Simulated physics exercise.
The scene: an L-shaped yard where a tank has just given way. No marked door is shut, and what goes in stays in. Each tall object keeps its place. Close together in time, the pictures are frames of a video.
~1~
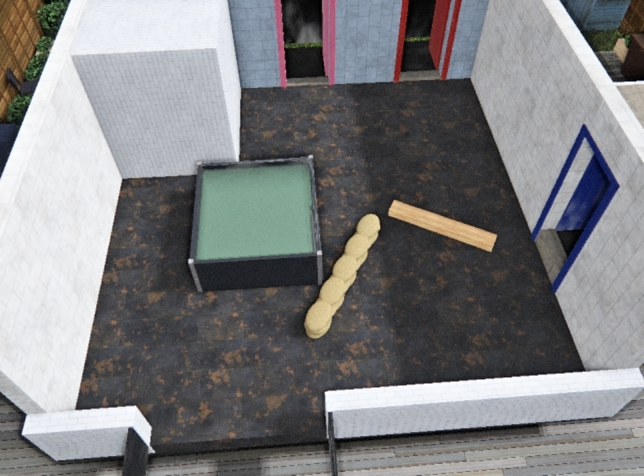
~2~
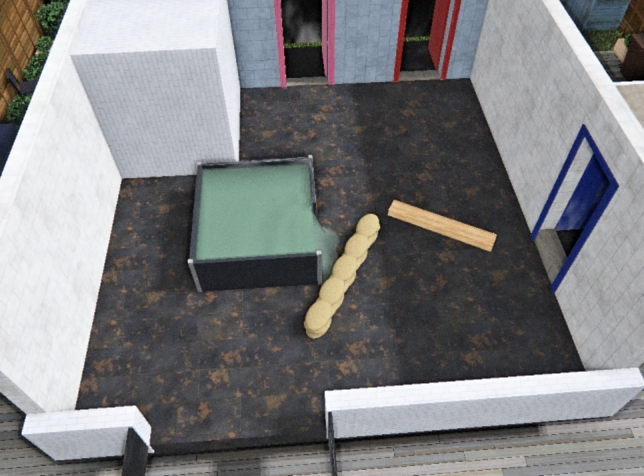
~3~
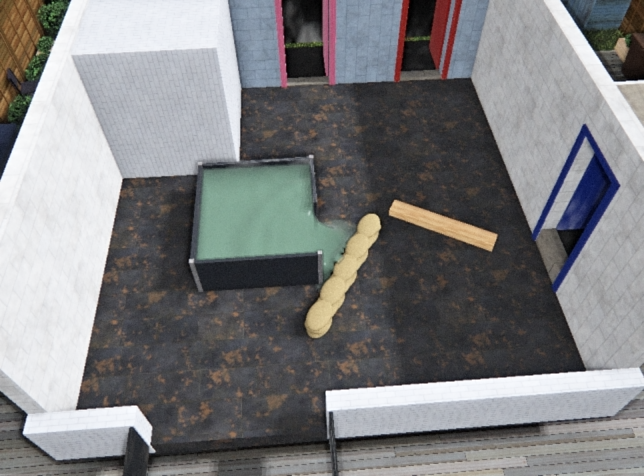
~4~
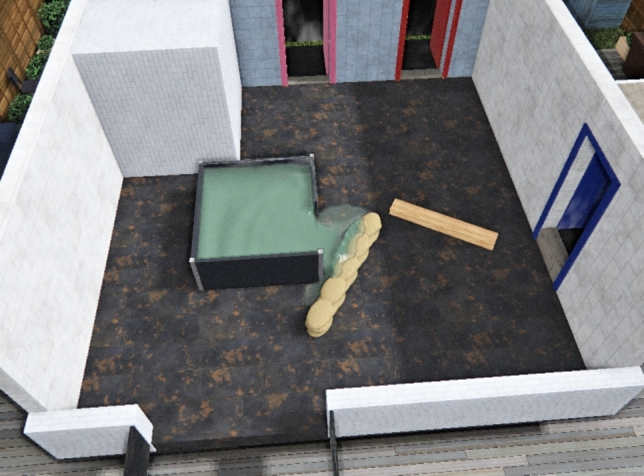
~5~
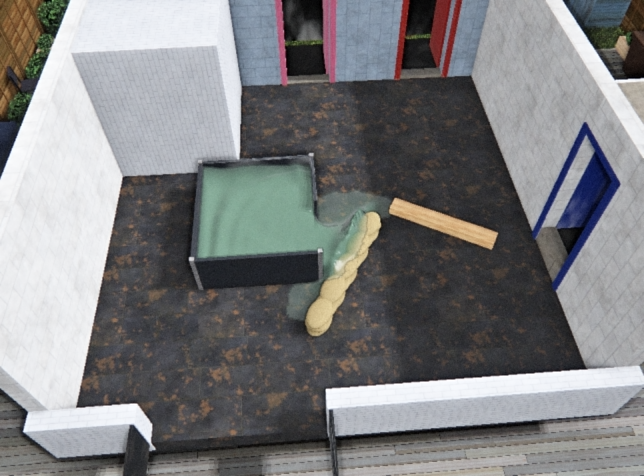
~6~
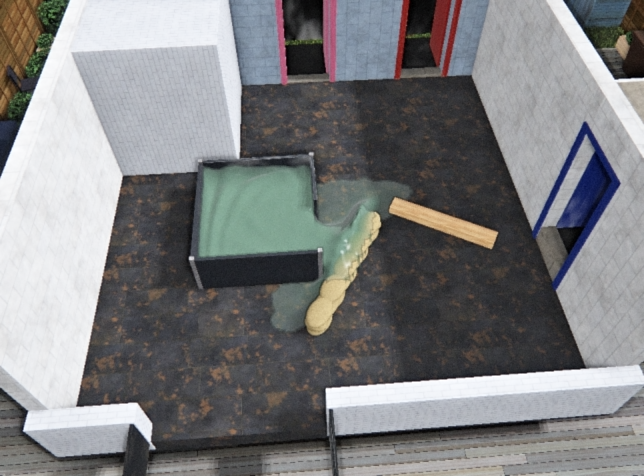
The video shows a walled yard with an open tank of green water, which pours out through the tank's right side, reaches a lumpy tan barrier, and spreads along and over it toward a wooden plank.
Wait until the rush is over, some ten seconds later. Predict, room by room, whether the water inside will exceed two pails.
Result: The blue door will receive two buckets or fewer. The red door will receive over two buckets. The pink door will receive over two buckets.
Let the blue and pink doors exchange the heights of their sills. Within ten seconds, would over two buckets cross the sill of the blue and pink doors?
In turn, blue tops the mark, then pink comes in under.
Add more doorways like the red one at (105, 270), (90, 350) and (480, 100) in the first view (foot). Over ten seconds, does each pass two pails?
The first misses the line, the next misses the line, the last clears the line.
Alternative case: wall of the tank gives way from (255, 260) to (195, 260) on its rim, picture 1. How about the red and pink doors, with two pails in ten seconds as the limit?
The red door ends up below; the pink door ends up below.
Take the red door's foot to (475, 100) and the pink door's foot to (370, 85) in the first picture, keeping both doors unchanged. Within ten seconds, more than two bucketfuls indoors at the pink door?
Well, the pink door overshoots.
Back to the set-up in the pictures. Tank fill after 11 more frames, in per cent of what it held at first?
Roughly 58 per cent.
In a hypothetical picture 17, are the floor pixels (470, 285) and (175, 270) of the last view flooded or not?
Submerged, then untouched.
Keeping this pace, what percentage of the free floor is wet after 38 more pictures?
About 60 per cent.
A moment on, water covers 25 % of the floor; the blue door not reached, the red door not reached, the pink door not reached.
Next, water covers 60 % of the floor; the blue door not reached, the red door wet at the sill, nothing in, the pink door wet at the sill, nothing in.
Then, water covers 60 % of the floor; the blue door wet at the sill, nothing in, the red door under two buckets in, the pink door over two buckets in.
Later, water covers 60 % of the floor; the blue door wet at the sill, nothing in, the red door over two buckets in, the pink door far over two buckets in.
In the end, water covers 85 % of the floor; the blue door wet at the sill, nothing in, the red door over two buckets in, the pink door far over two buckets in.
